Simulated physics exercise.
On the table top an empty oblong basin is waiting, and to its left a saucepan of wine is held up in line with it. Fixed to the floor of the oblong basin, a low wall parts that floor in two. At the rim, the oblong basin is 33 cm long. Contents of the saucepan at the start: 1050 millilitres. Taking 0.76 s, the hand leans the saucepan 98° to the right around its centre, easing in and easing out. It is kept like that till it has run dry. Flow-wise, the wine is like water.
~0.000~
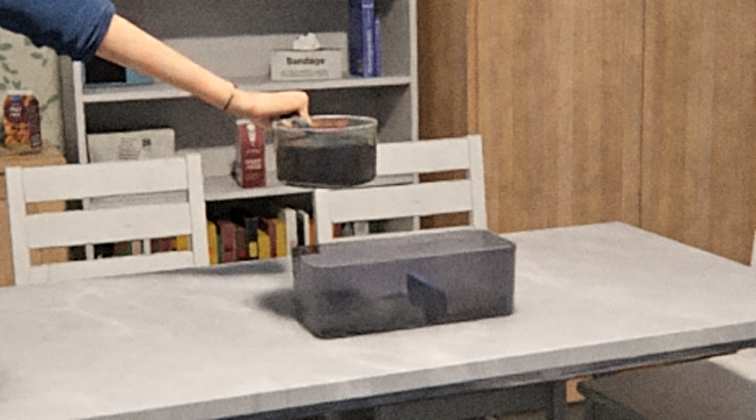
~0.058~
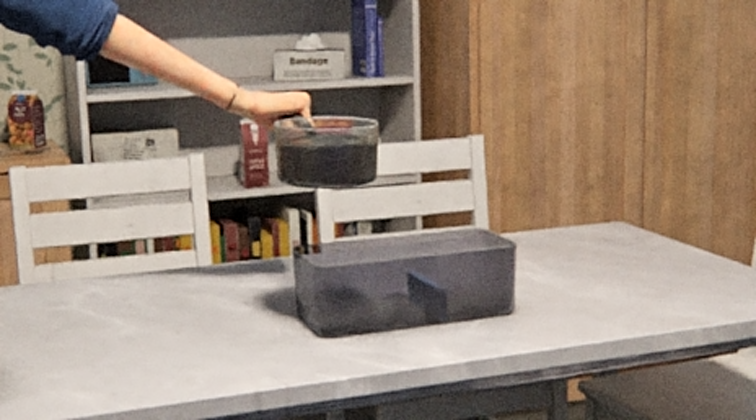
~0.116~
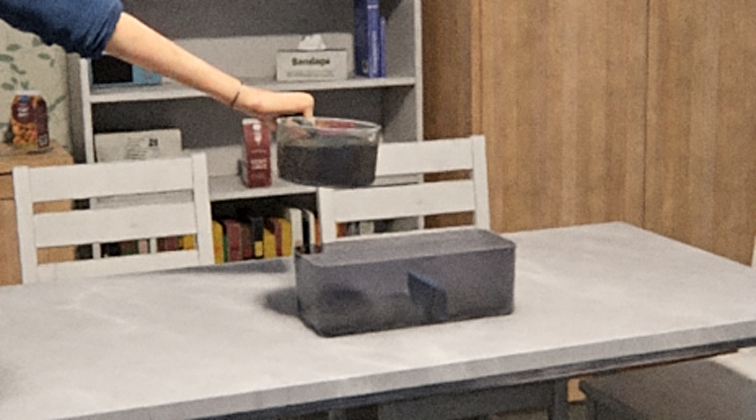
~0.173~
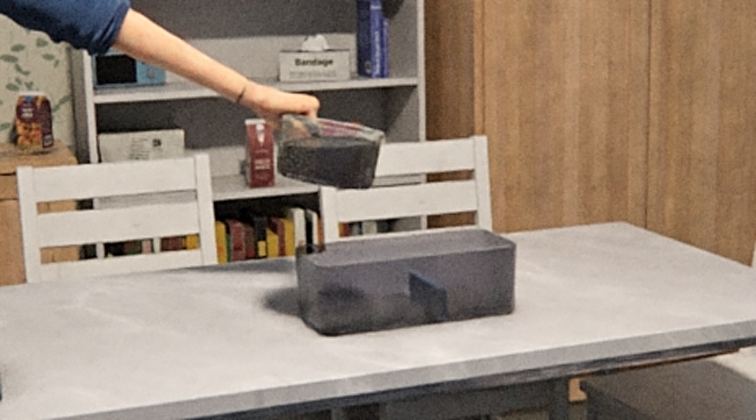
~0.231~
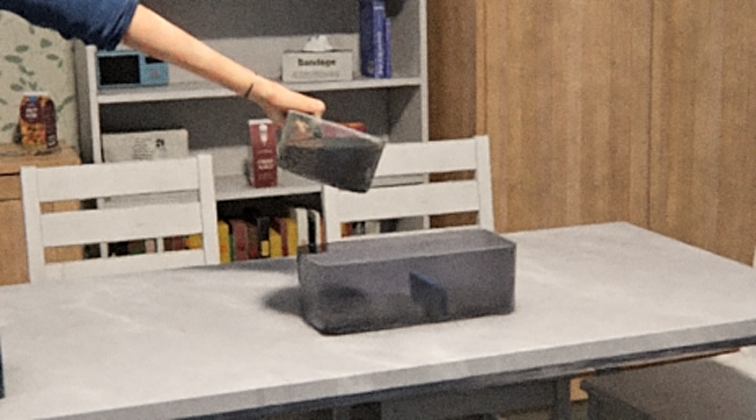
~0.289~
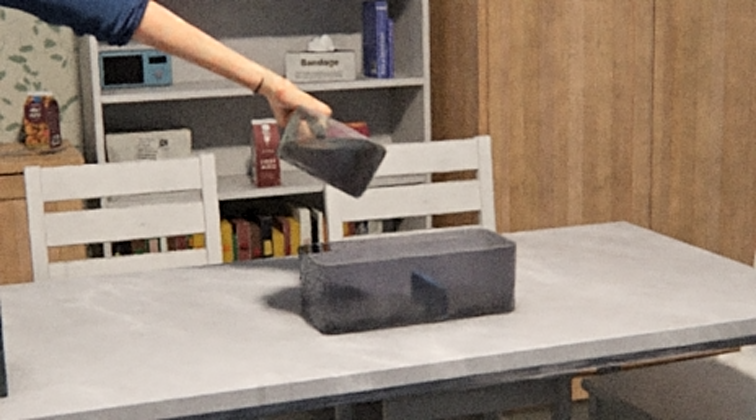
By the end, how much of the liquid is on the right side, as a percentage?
Around 24 percent.
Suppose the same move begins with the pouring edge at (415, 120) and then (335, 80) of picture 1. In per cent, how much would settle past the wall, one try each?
Result: 80 per cent, then 5 per cent.
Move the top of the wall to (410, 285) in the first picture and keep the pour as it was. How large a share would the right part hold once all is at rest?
In that case some 55 per cent.
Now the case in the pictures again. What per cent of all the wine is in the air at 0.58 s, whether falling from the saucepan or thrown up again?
Around 40 in a hundred.
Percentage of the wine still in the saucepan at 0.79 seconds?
Close to 14 percent of the whole amount.
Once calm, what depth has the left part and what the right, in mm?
I'd say close to 28 mm on the left, close to 14 mm on the right.
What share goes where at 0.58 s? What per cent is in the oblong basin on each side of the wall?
10 per cent left and 6 right, roughly.
Then, 0.58 s in, the tilt is 85° and 44 per cent is still to pour, 10 is left of the wall and 6 right of it.
Then, 0.79 s in, the tilt is 98° and 13 per cent is still to pour, 53 is left of the wall and 24 right of it.
Then, 1.02 s in, the tilt is 98° and 3 per cent is still to pour, 63 is left of the wall and 23 right of it.
Then, 1.26 s in, the tilt is 98° and 1 per cent is still to pour, 72 is left of the wall and 23 right of it.
Finally, 73 per cent lies left of the wall, 24 right of it and 4 outside.
